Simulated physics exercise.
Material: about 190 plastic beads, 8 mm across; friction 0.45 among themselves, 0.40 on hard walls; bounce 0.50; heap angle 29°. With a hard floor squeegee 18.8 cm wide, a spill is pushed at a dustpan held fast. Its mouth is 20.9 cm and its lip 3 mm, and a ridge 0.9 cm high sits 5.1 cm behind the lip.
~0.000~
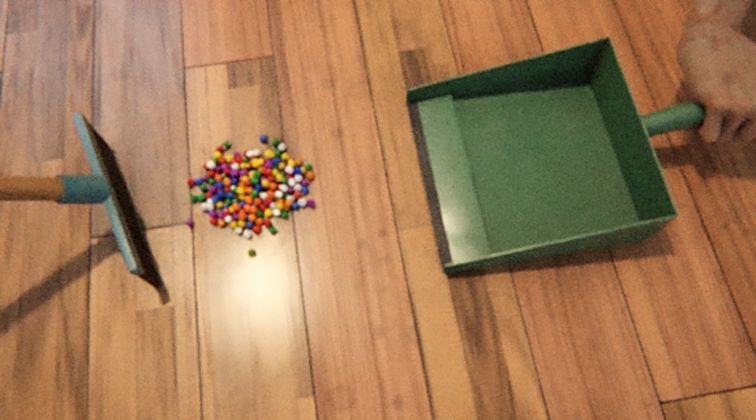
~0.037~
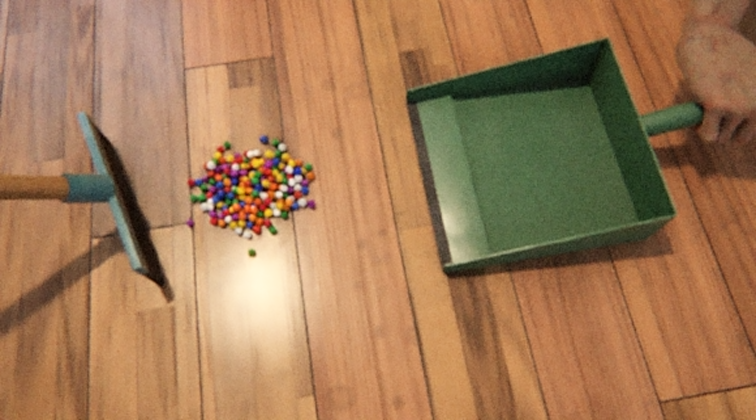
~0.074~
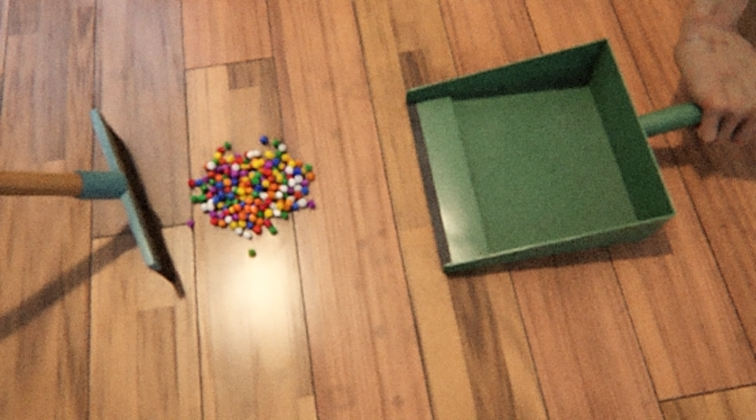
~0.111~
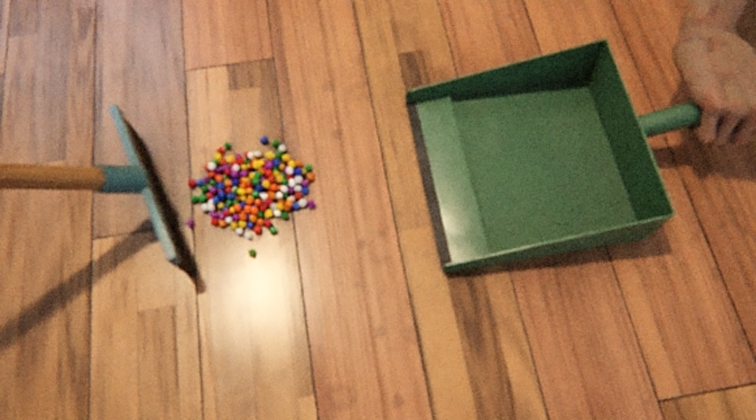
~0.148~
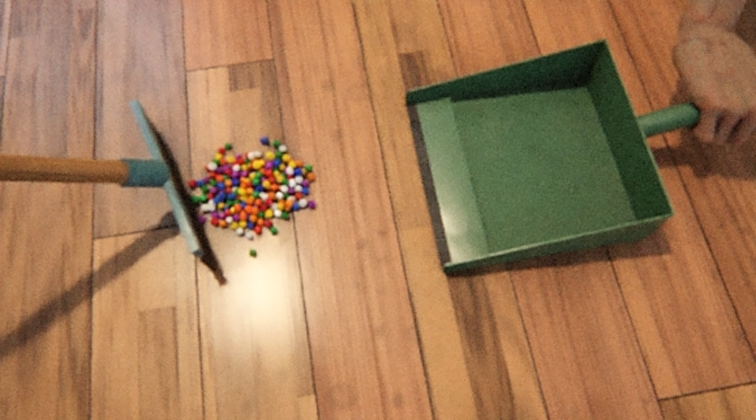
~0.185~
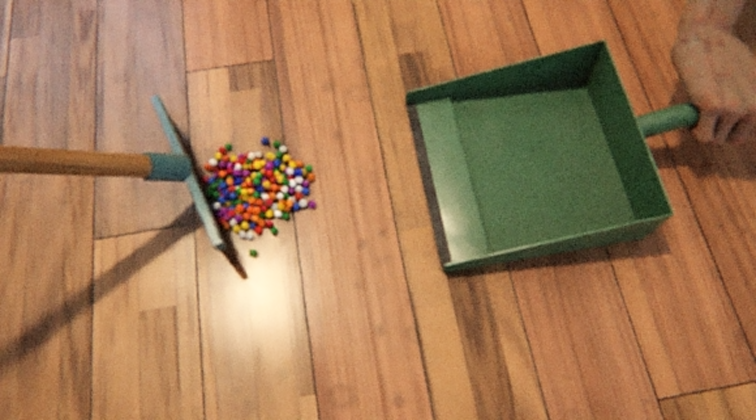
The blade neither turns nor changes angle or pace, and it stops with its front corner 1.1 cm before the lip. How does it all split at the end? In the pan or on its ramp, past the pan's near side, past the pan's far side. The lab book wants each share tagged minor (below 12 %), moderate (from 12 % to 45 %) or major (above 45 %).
Pan: Medium; near side: Low; far side: Medium.
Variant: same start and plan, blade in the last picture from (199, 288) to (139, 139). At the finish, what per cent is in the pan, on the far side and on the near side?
The pan gets 0, the far side 0 and the near side 0.
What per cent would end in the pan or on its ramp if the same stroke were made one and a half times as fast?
Near 30 %.
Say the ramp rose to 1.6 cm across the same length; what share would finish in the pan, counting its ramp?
I'd expect close to 20 per cent.
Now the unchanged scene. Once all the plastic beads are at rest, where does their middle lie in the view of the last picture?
When it all comes to rest, the middle is near (407, 130).
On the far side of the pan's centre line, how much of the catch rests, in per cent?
Share: Approx. 90 %.
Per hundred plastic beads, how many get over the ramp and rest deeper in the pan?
I'd put it near 5 per cent.
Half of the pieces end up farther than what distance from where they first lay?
Around 20 centimetres.
After 0.37 s, middle of the blade 14 cm from the lip; 0 % over the lip, far side 10 %, near side 0 %.
After 0.49 s, middle of the blade 7 cm from the lip; 0 % over the lip, far side 25 %, near side 0 %.
After 0.74 s, middle of the blade 4 cm from the lip; 25 % over the lip, far side 30 %, near side 0 %.
By 1.4 s all is still; pan 20 %, near side 0 %, far side 30 %, in front of the lip or behind the blade 45 %.
